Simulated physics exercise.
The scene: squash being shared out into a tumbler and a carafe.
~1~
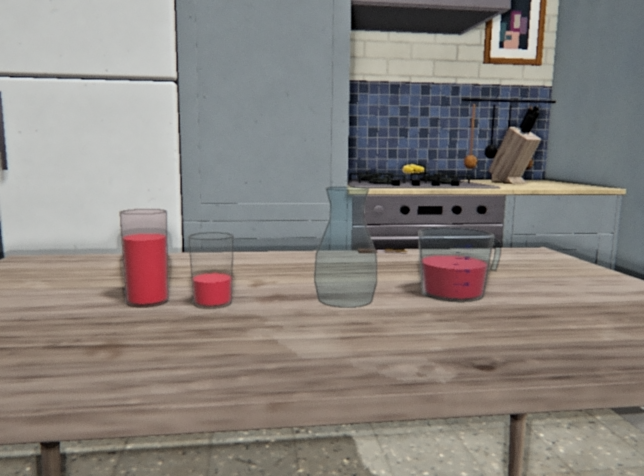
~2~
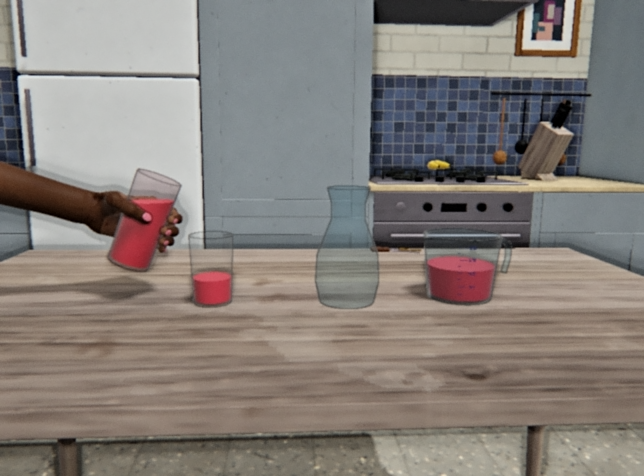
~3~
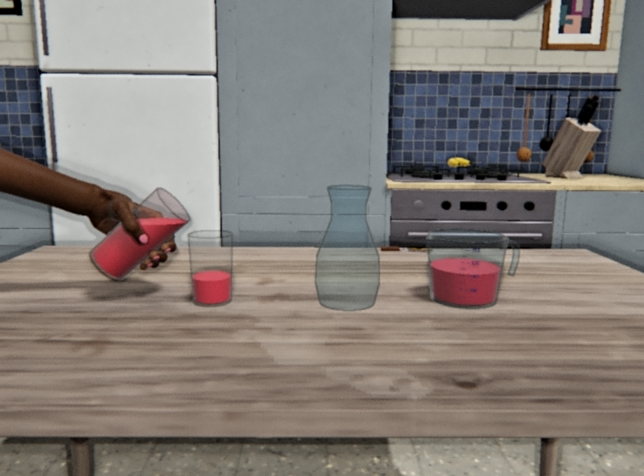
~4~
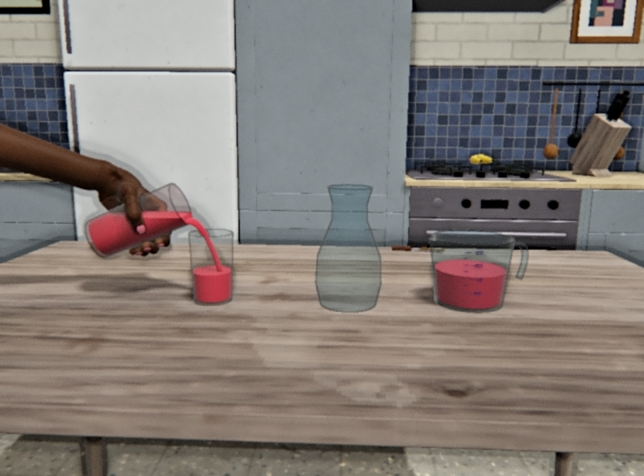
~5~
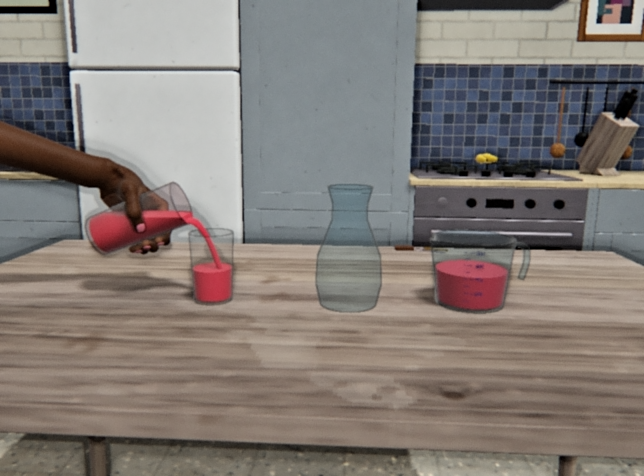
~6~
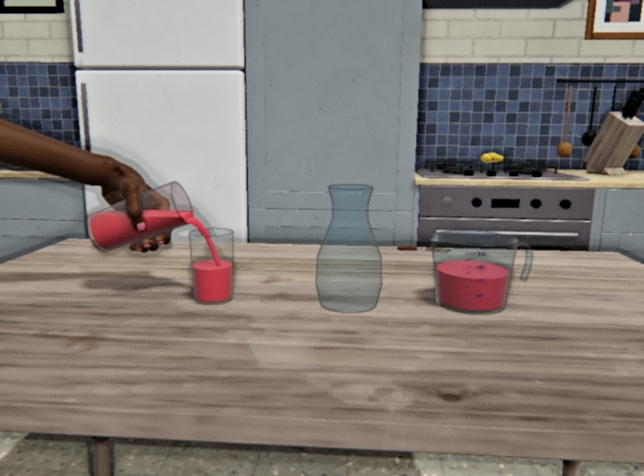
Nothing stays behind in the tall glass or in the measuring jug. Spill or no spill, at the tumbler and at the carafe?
Left, the tumbler overflows; right, the carafe has room for it.
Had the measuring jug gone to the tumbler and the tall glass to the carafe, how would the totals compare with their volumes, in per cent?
Near 170 and 30 in a hundred.
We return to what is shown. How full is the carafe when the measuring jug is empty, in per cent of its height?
I make it 30 per cent.
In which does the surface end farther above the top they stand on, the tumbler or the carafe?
It is the tumbler.
A moment on, the tumbler is nearly full.
Further on, the tumbler is full to the brim and overflowed.
When it is over, the tumbler is full to the brim and overflowed; the carafe is about a third full.
